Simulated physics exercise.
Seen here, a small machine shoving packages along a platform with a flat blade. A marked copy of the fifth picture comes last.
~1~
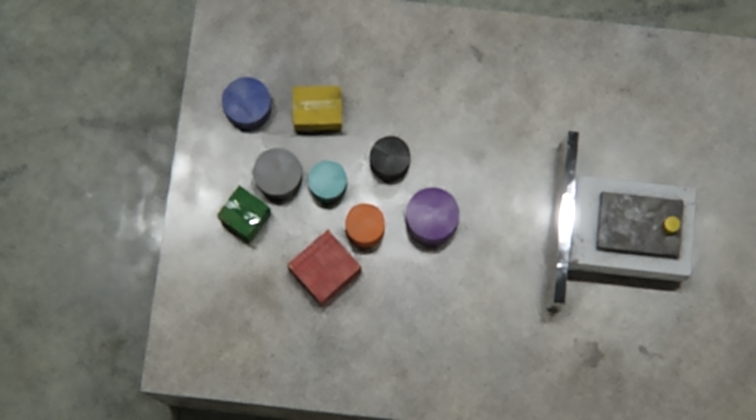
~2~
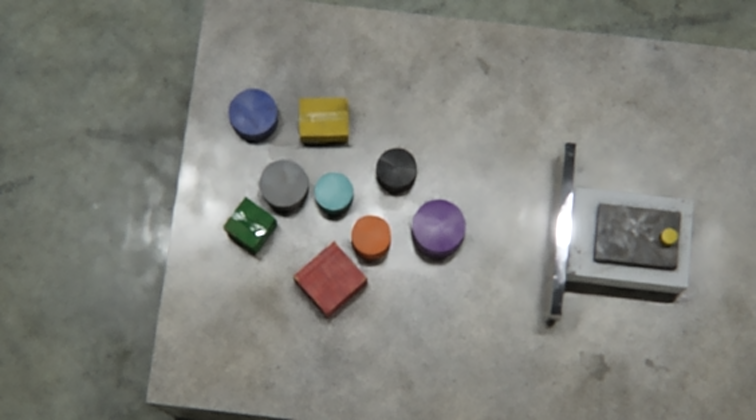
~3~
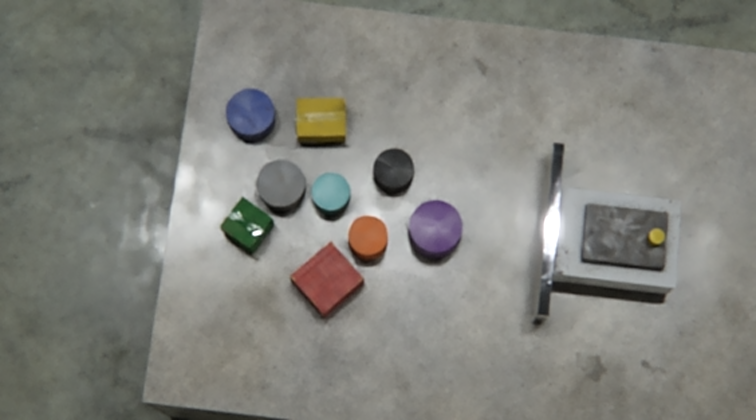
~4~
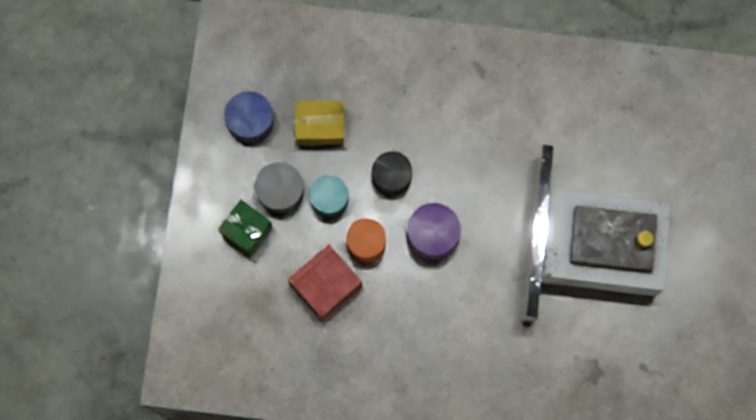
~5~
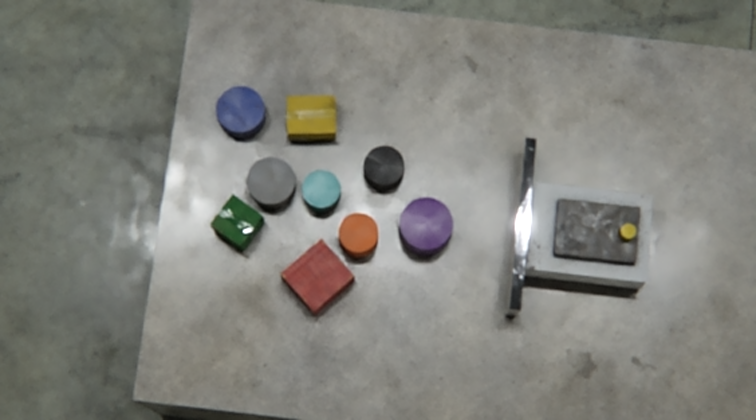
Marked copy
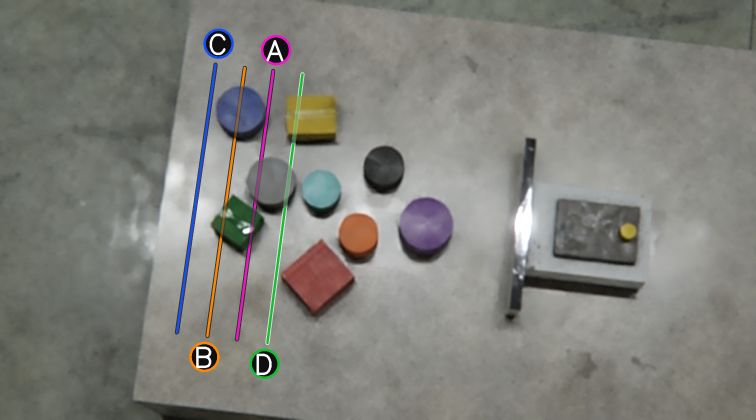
The small machine with a flat blade moves slightly left toward the packages on the platform.
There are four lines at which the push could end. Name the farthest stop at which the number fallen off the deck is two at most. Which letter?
It should halt at B.
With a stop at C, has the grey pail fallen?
By then, yes.
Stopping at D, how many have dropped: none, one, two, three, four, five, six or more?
In all, none.
On the marked copy, A at (255, 203); B at (226, 199); C at (197, 196); D at (285, 206).
Taking B. A third of the way, robot (483, 218); orange canister (339, 236); purple canister (383, 220).
Two thirds of the way, robot (378, 206); grey pail (223, 181); green box (233, 225).
When it is over, robot (294, 197); grey pail over the edge; green box (162, 222); one fallen.
As for the rest, A is within the limit but short; C drops three; D is within the limit but short.
